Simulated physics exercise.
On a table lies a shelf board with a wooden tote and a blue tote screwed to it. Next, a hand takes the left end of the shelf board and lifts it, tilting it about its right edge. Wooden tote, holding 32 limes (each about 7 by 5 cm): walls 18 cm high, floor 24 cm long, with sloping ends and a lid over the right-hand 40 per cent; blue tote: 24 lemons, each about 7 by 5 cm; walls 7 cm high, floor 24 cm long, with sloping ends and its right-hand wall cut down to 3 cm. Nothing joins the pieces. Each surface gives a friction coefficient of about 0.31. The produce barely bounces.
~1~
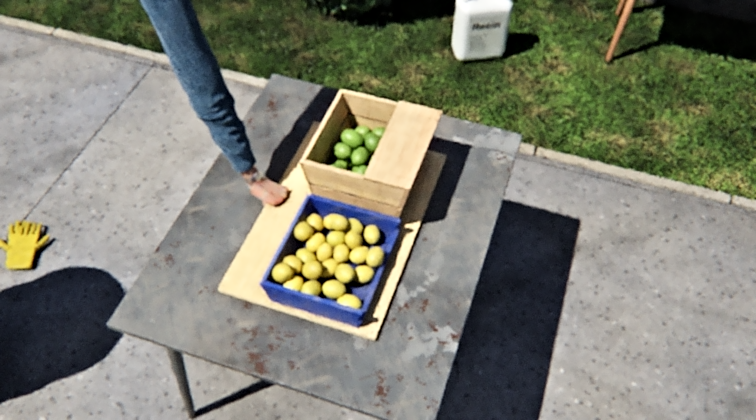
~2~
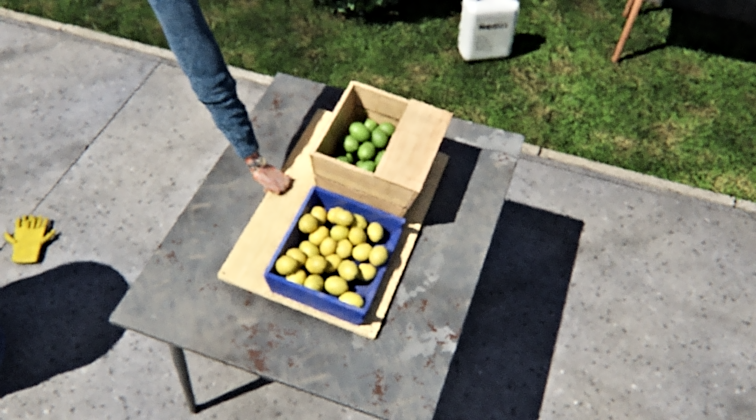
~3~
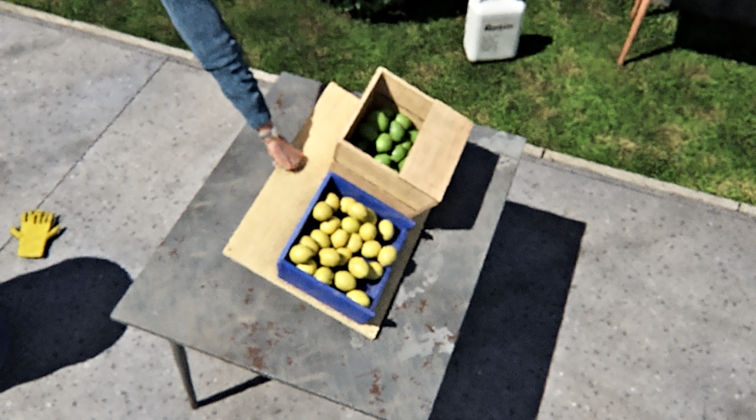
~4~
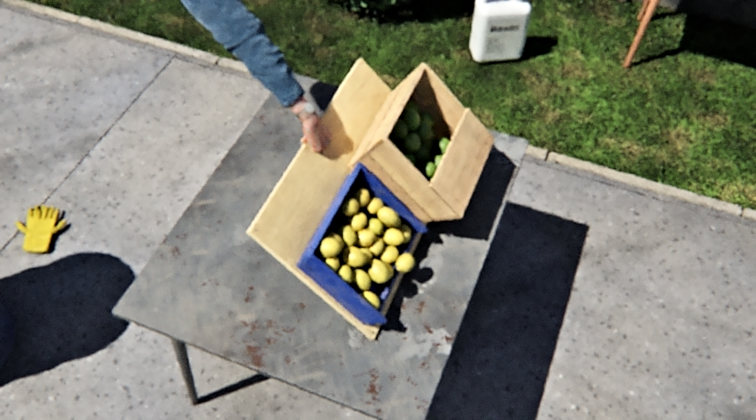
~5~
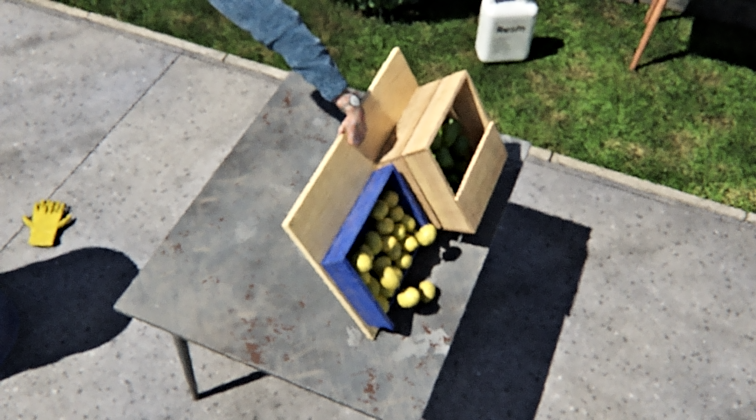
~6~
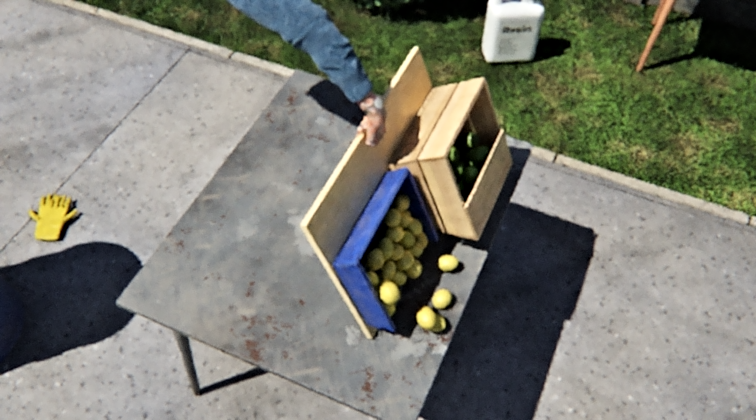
On an outdoor table, a hand tilting a board with two boxes steeply rightward, several lemons tumbling from the blue one.
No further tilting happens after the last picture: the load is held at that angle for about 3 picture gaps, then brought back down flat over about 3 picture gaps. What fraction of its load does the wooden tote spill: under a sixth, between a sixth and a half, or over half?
Share lost: Below one sixth.
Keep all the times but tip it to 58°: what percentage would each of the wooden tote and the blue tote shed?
In that case wooden tote 0 %, blue tote 20 %.
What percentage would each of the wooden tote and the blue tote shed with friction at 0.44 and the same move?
In that case the wooden tote sheds 0 per cent, while the blue tote sheds 30 per cent.
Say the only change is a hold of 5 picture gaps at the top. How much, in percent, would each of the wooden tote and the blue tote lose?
That would cost wooden tote 0 per cent of its load and blue tote 80 per cent.
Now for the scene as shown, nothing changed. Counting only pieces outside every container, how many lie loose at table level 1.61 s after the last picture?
About 16 of them.
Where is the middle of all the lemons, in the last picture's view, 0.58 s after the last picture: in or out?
The middle is around (423, 293).
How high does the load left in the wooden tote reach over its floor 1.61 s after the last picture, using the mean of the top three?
Around 13 centimetres.
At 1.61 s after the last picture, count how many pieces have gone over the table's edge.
Estimated number of pieces: About 4.
Then, 0.26 s after the last picture, tilt 68°; wooden tote 32 in, 0 out and blue tote 16 in, 8 out.
Then, 0.58 s after the last picture, tilt 63°; wooden tote 32 in, 0 out and blue tote 9 in, 15 out.
Then, 1.03 s after the last picture, tilt 0°; wooden tote 32 in, 0 out and blue tote 5 in, 19 out.
Outcome (1.61 s after the last picture), wooden tote 32 in, 0 out and blue tote 5 in, 19 out. Asked share, 0 of 32, 0 per cent.
